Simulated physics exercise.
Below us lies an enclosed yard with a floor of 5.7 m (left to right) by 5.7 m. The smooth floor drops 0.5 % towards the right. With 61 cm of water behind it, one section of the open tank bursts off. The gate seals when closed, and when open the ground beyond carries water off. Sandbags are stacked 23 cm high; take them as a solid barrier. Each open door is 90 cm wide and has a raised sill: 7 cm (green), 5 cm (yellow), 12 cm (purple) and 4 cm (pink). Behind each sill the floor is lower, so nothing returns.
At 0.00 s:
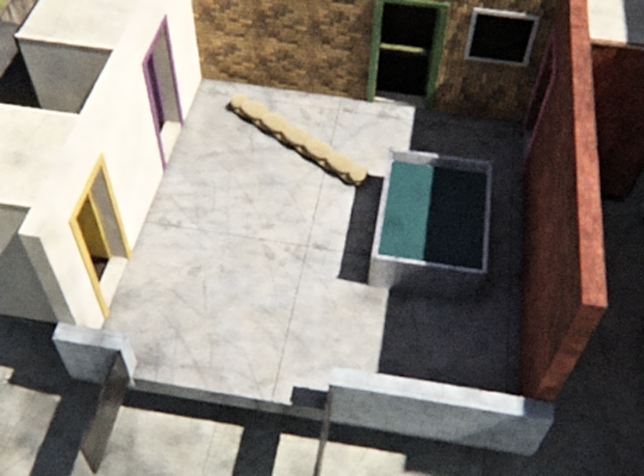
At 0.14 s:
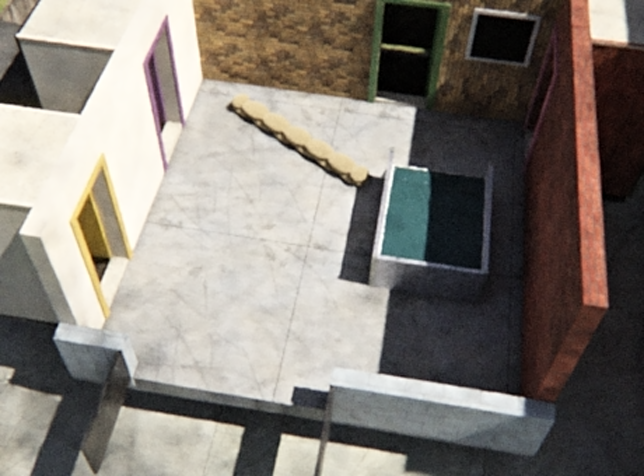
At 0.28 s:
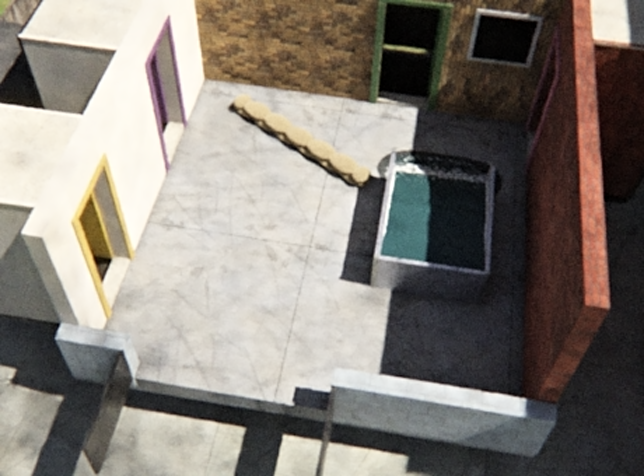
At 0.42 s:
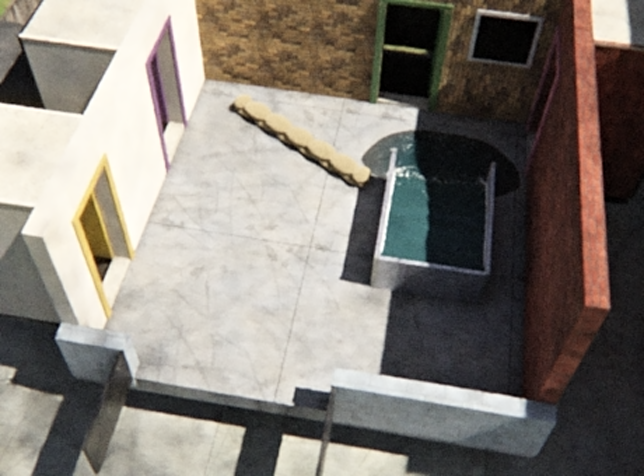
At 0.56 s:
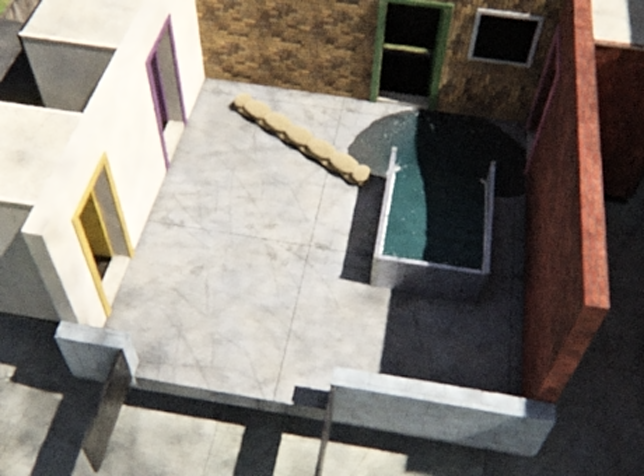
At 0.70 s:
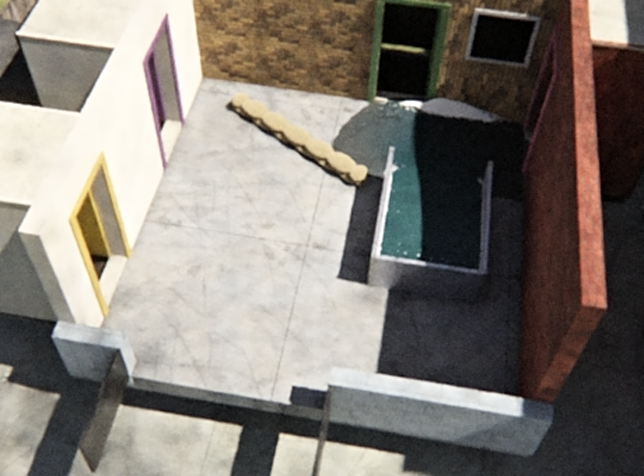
To begin with, still water sits in an open tank in a walled yard, near a diagonal row of sandbags. Then the tank's far side gives way and water pours out, spreading in a widening dark pool toward the stone wall behind, while the level inside drops slightly.
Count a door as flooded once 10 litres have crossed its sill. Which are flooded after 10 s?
Within that time: At the green door it exceeds the limit; at the yellow door it stays under the limit; at the purple door it stays under the limit; at the pink door it passes the limit.
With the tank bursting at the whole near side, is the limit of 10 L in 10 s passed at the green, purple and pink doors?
Against that limit: Green not over, purple not over, pink over.
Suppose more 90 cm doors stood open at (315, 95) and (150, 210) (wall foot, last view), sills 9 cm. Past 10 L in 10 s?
In that order: Over, not over.
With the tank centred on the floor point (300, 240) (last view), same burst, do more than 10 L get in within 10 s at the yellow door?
Then: Yellow not over.
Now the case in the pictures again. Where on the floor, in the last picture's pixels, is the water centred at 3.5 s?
Around (397, 156).
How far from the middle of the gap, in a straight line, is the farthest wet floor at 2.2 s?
Some 4.2 m out.
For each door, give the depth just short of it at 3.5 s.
In cm: Green 16, yellow 0, purple 2, pink 17.
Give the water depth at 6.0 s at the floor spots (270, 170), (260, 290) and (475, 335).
In that order: 2, 0 and 2 cm.
After 1.4 s water covers 20 % of the floor and is deepest (44 cm) near (519, 124); green door 25 cm at the sill, 66 L in, yellow door not reached, purple door not reached, pink door 18 cm at the sill, 14 L in.
After 2.2 s water covers 25 % of the floor and is deepest (34 cm) near (519, 124); green door 25 cm at the sill, 169 L in, yellow door not reached, purple door not reached, pink door 24 cm at the sill, 117 L in.
After 3.5 s water covers 30 % of the floor and is deepest (25 cm) near (202, 80); green door 16 cm at the sill, 258 L in, yellow door not reached, purple door 2 cm at the sill, 0 L in, pink door 17 cm at the sill, 269 L in.
After 6.0 s water covers 60 % of the floor and is deepest (14 cm) near (212, 81); green door 9 cm at the sill, 287 L in, yellow door 2 cm at the sill, 0 L in, purple door 4 cm at the sill, 0 L in, pink door 9 cm at the sill, 364 L in.
After 10.0 s water covers 70 % of the floor and is deepest (8 cm) near (518, 147); green door 6 cm at the sill, 291 L in, yellow door 1 cm at the sill, 0 L in, purple door 2 cm at the sill, 0 L in, pink door 8 cm at the sill, 401 L in.
